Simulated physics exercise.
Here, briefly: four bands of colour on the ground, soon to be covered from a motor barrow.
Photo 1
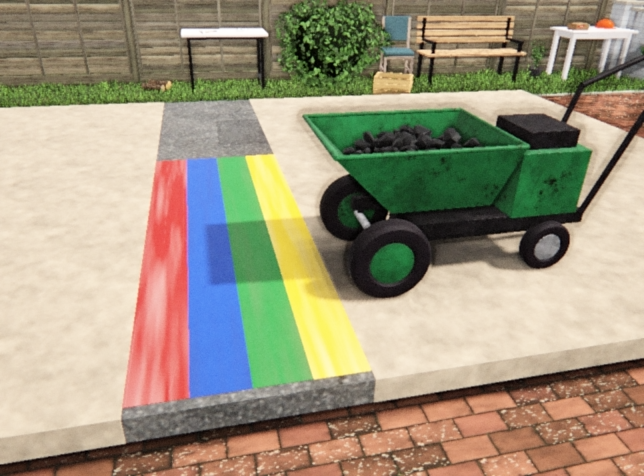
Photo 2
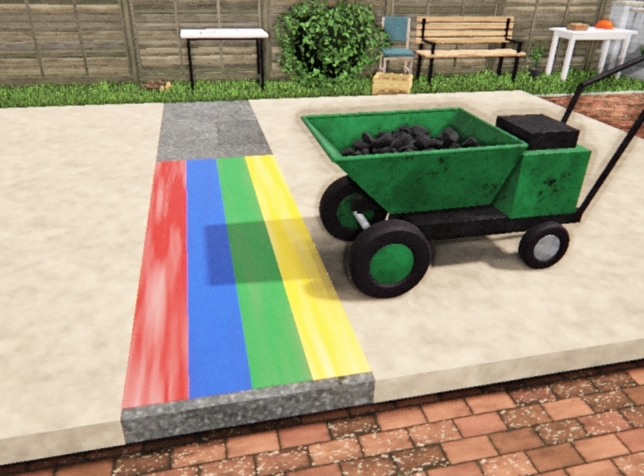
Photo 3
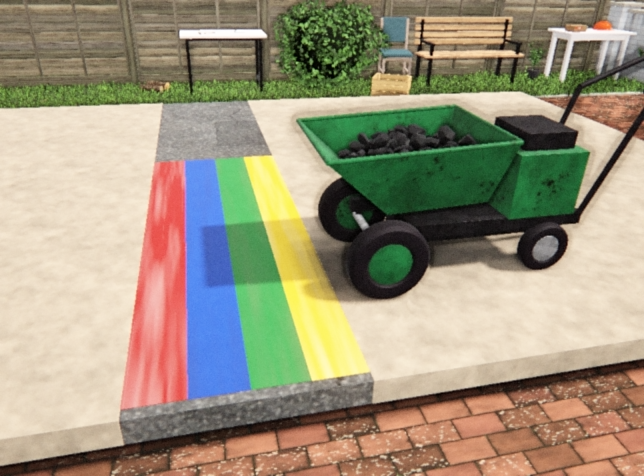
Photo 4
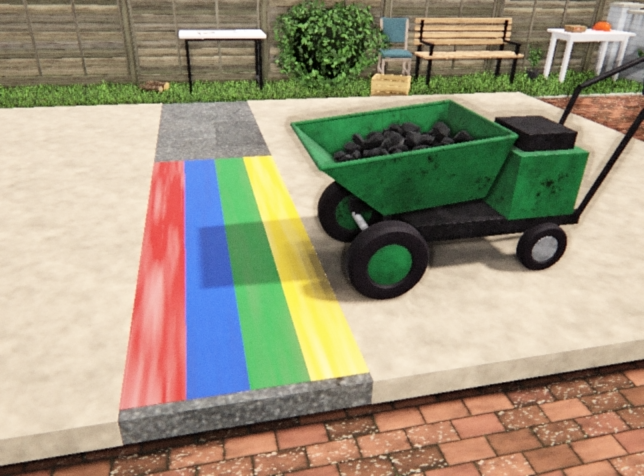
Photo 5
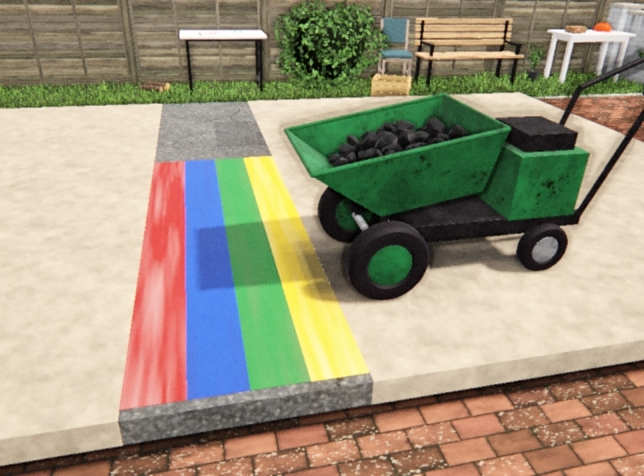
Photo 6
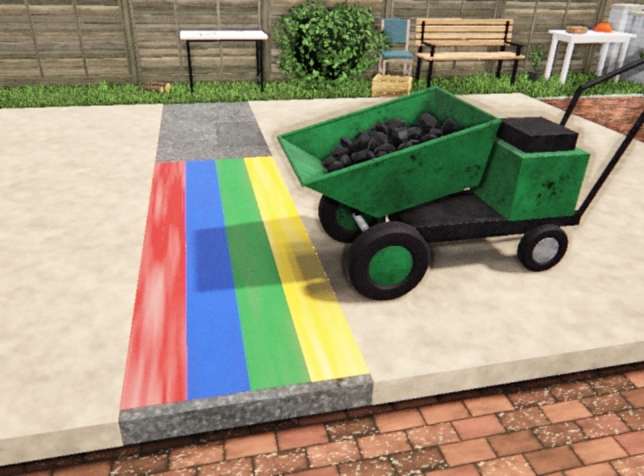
At the start, a green motor barrow loaded with dark lumps stands to the right of red, blue, green and yellow bands on a paved slab, its skip level. The skip then slowly tilts toward the left, its front lip lowering while the wheels stay in place.
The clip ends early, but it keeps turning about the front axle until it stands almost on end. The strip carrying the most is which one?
That would be the blue strip.
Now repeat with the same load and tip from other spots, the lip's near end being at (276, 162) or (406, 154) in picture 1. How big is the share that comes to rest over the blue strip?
You'd see around 10 per cent the first time and around 10 per cent the second.
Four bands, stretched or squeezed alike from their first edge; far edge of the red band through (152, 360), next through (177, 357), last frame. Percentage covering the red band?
Shares in turn: 20 %; 20 %.
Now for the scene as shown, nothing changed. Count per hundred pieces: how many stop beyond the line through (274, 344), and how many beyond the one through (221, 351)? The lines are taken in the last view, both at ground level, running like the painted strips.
About 60 and 40 %.
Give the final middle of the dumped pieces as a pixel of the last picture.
Last view, centre at rest - approx. (210, 277).
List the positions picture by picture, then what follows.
The first picture shows lip of the skip at (336, 159), level; top of the load at (424, 144), lumps of coal; yellow strip at (326, 330); green strip at (273, 337); blue strip at (217, 344); red strip at (159, 352).
The second picture shows lip of the skip at (334, 160), level; top of the load at (423, 144).
The third picture shows lip of the skip at (328, 164), tipped barely; top of the load at (433, 152).
The fourth picture shows lip of the skip at (321, 169), tipped a little; top of the load at (429, 150).
The fifth picture shows lip of the skip at (313, 176), tipped a little; top of the load at (423, 147).
The sixth picture shows lip of the skip at (304, 184), tipped clearly; top of the load at (414, 134); yellow strip at (324, 332); green strip at (271, 339); blue strip at (215, 346); red strip at (157, 354).
Soon after the last picture, skip tipped steeply; all in the skip.
A little later, skip tipped right over; most in the skip; a small part over the green strip; a small part over the blue strip.
Later still, skip tipped right over; about a third in the skip; a small part over the green strip; about a third over the blue strip; a small part over the red strip; a stray few off the paint.
At rest, skip tipped right over; about a third in the skip; none over the yellow strip; a small part over the green strip; about a third over the blue strip; about a quarter over the red strip; a stray few off the paint.
